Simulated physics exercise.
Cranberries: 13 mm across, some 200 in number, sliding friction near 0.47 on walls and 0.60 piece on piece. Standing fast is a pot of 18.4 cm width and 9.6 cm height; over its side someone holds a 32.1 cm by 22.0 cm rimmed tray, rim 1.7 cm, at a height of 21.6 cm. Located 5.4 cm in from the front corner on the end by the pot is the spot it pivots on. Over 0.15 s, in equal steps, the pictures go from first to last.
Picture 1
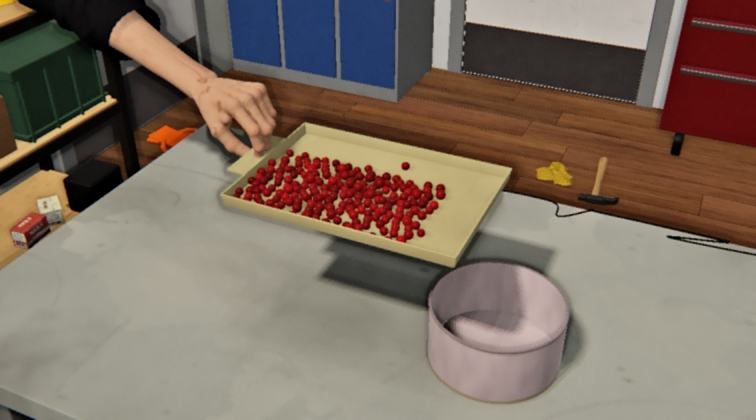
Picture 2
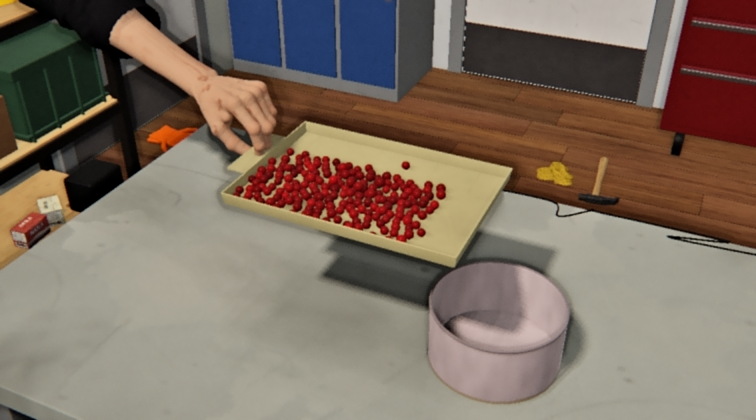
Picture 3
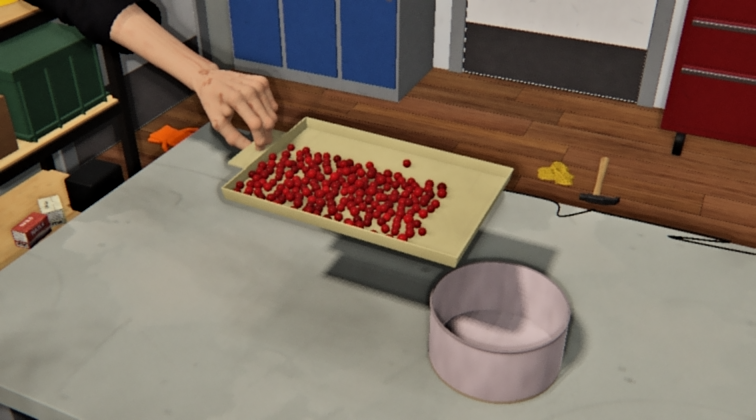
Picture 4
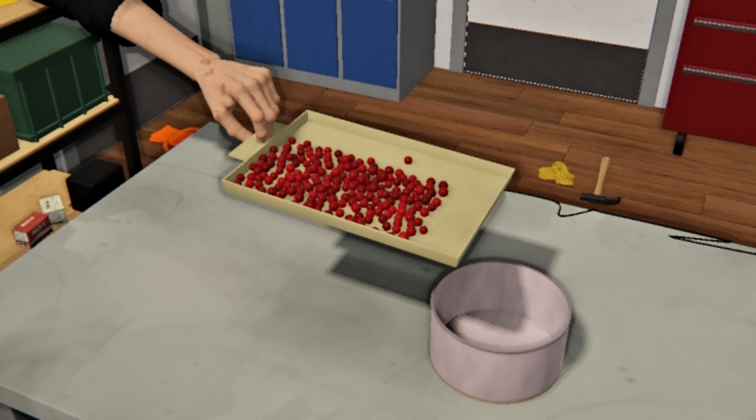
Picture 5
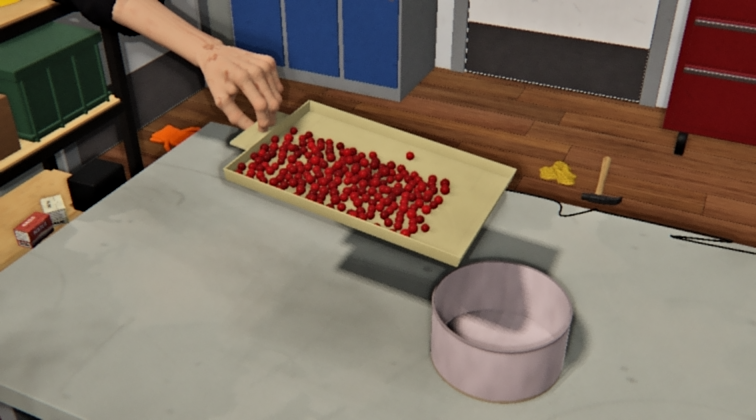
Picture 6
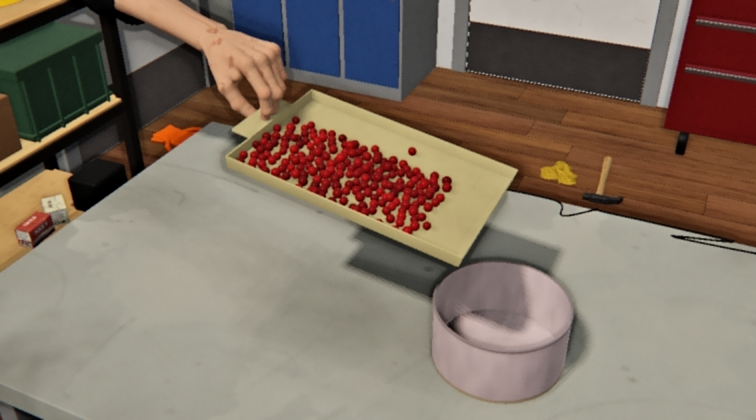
A hand slowly raises the left end of a tray of small red balls.
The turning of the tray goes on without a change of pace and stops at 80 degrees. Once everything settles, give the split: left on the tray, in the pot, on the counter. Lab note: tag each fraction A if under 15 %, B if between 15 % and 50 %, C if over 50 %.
Left on the tray = B, pot = B, counter = B.
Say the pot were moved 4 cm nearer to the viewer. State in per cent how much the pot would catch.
30 %.
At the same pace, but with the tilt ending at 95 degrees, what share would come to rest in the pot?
Pot share: About 65 per cent.
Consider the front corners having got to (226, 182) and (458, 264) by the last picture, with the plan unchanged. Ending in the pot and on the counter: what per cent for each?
That works out as pot 0 and counter 70.
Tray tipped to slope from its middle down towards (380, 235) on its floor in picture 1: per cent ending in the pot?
Around 0 percent of them.
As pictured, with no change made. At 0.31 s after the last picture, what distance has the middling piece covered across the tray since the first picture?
About 5 cm.
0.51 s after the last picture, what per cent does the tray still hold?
I'd say close to 95 per cent.
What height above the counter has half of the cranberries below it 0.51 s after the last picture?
Some 26 cm above the counter.
Then, 0.31 s after the last picture, tilt 45 degrees; the tray holds 100 %, the pot 0 %.
Then, 0.51 s after the last picture, tilt 67 degrees; the tray holds 95 %, the pot 0 %.
Then, 0.83 s after the last picture, tilt 80 degrees; the tray holds 35 %, the pot 35 %.
In the end, tray 35 %, pot 40 %, counter 30 %.
